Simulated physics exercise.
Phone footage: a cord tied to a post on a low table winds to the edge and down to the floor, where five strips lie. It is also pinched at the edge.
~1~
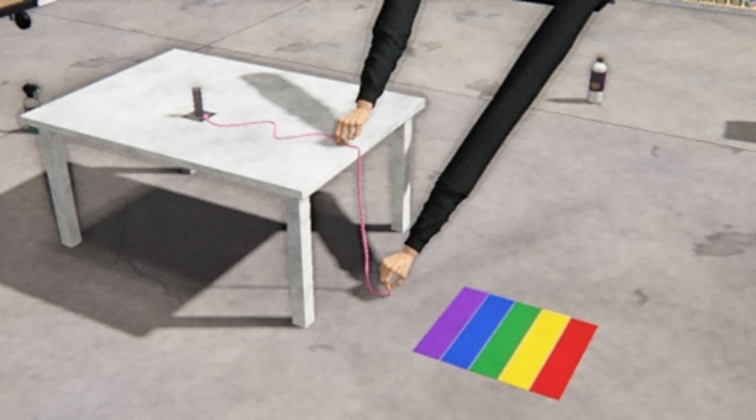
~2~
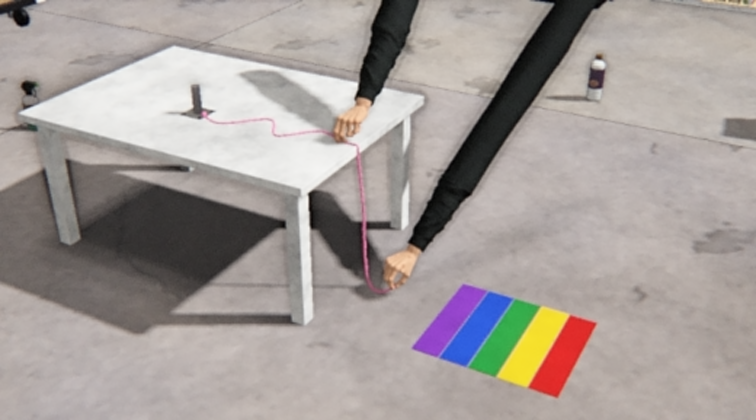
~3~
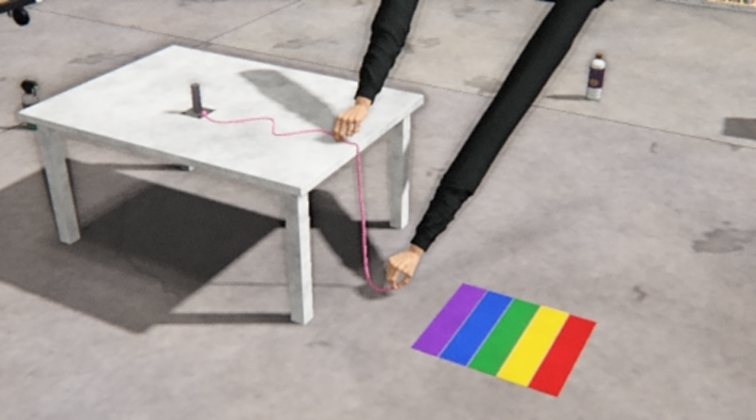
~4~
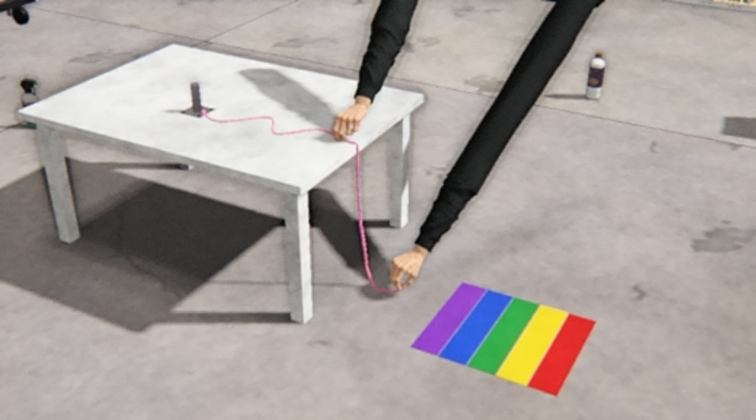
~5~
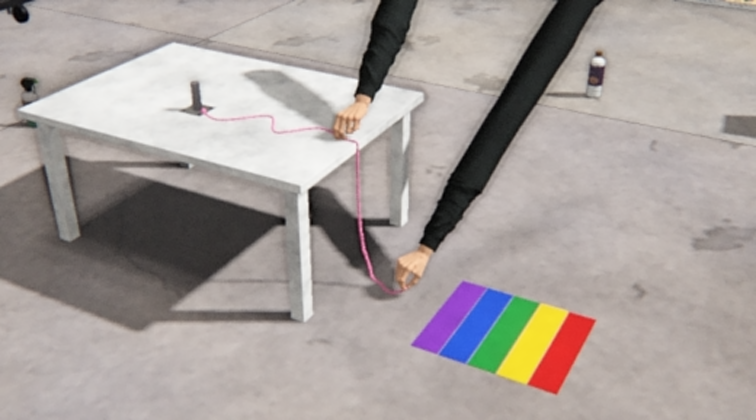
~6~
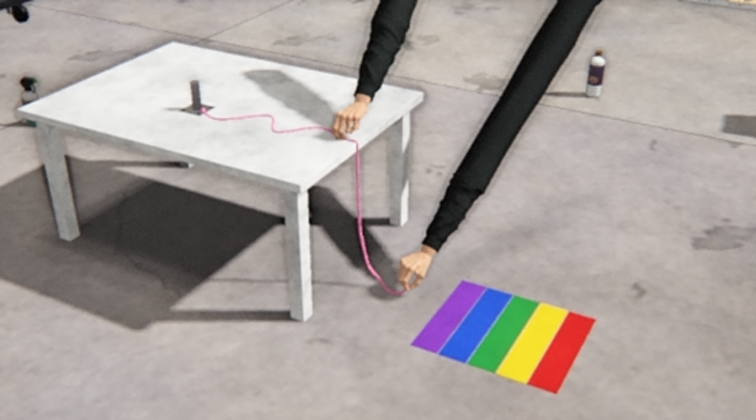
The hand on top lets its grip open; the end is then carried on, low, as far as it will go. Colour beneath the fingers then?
Yellow.
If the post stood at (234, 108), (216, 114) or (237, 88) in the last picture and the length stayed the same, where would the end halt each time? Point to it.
Approximate places, in that order: (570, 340), (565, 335), (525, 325).
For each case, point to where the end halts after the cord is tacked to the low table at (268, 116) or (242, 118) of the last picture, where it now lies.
Roughly (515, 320), then roughly (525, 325).
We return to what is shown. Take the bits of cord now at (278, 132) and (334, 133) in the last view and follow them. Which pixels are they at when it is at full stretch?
(311, 134) and (364, 155), roughly.
A little later, end near (484, 311); over blue.
Next, end near (515, 321); over green.
When it is tight, end near (534, 326); over yellow. Over yellow.
